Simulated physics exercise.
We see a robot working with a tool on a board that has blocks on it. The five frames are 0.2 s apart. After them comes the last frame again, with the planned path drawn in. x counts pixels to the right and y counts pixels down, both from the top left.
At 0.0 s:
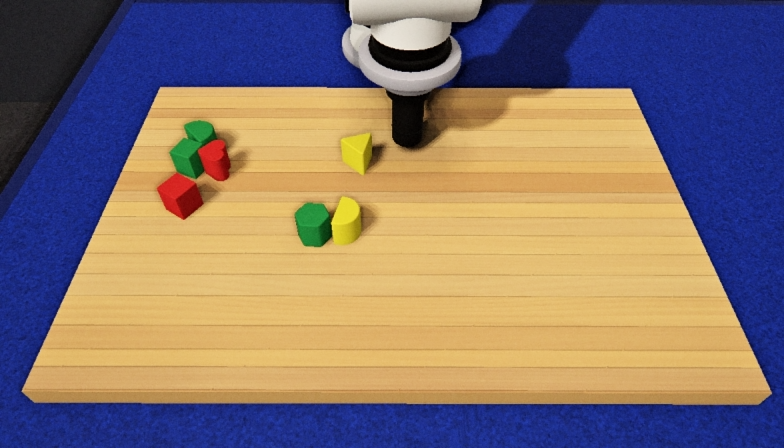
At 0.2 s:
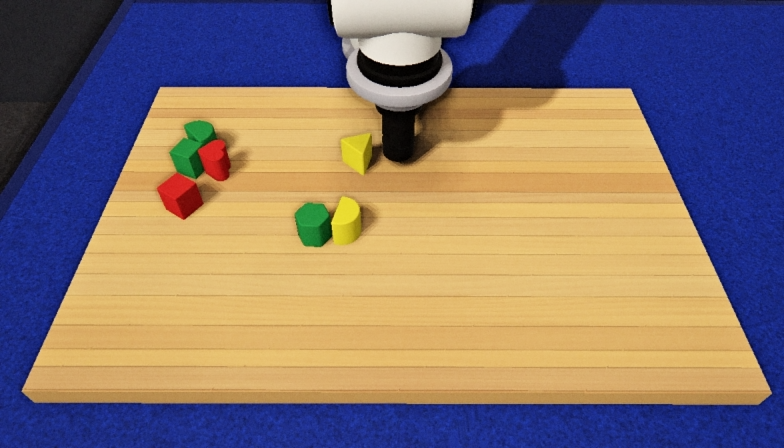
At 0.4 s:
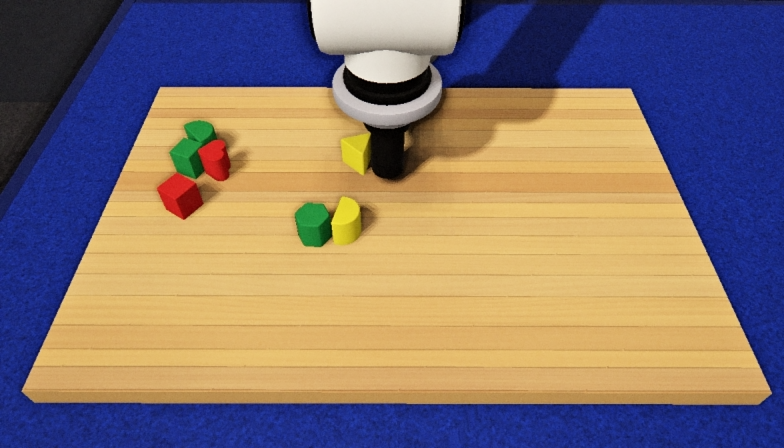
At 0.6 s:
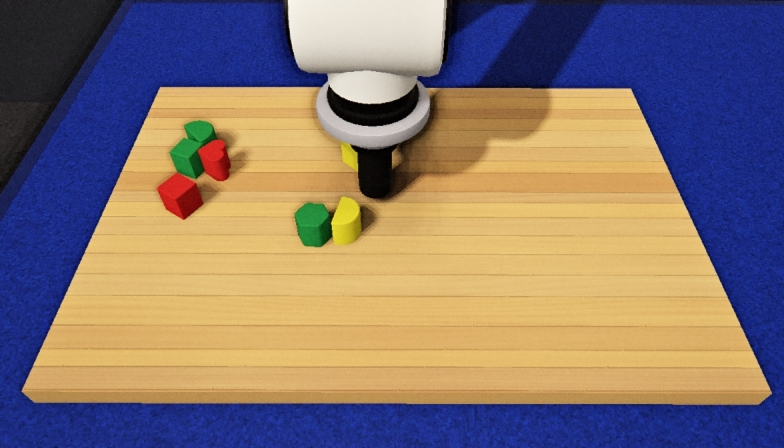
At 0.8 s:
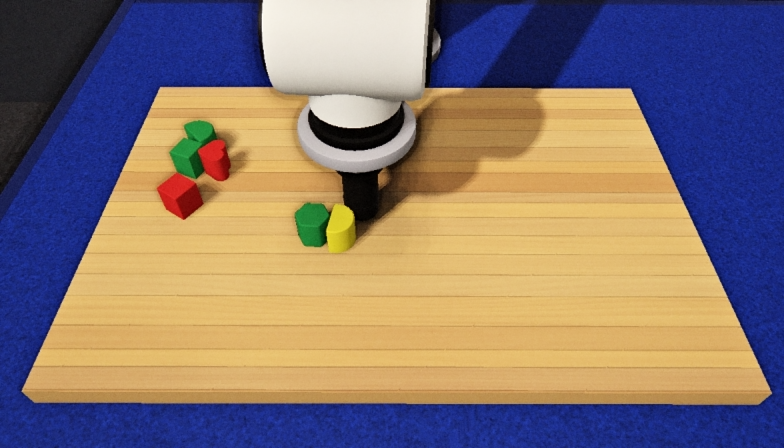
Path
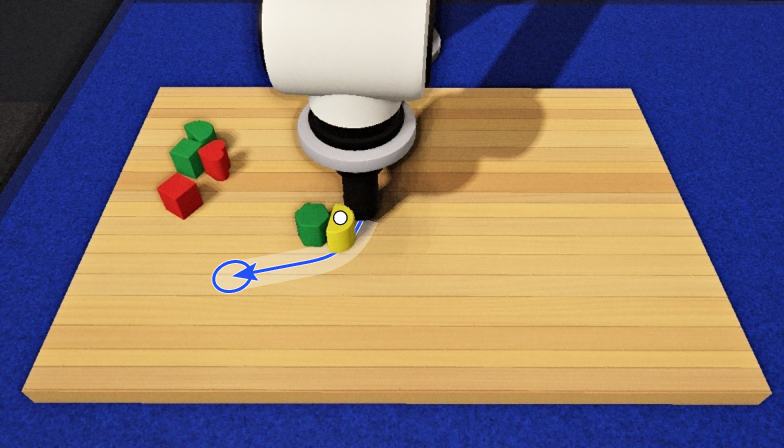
In this clip, a robot arm moves its black tool toward the viewer and slightly left across a wooden board, passing in front of a yellow triangular block and then slightly shifting a yellow D-shaped block beside a green one.
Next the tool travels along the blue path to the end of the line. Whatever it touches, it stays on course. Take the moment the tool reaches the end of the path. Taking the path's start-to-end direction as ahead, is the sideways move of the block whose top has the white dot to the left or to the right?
Heads left.
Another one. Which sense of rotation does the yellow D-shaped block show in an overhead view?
Overhead view: Anti-clockwise.
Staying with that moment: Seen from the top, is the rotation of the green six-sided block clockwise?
I'd say yes.
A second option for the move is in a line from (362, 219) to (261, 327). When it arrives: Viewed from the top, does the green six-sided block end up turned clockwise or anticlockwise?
My prediction: CW.
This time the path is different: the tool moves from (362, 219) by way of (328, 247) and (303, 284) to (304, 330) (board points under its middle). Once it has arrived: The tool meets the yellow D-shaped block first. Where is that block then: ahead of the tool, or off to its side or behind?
In the end it is ahead.
Drawn move, from (362, 219) by way of (336, 252) and (286, 266) to (232, 276); the dot is on the yellow D-shaped block.
On the path given first. One third of the way, tool (334, 244); green six-sided block (304, 216), turned 30° clockwise; yellow D-shaped block (310, 255).
Two thirds of the way, tool (283, 258); green six-sided block (287, 217), turned 100° clockwise; yellow D-shaped block (281, 273), turned 80° anticlockwise.
At the end, tool (229, 268); green six-sided block (287, 217), turned 100° clockwise; yellow D-shaped block (281, 273), turned 80° anticlockwise; yellow triangular block still.
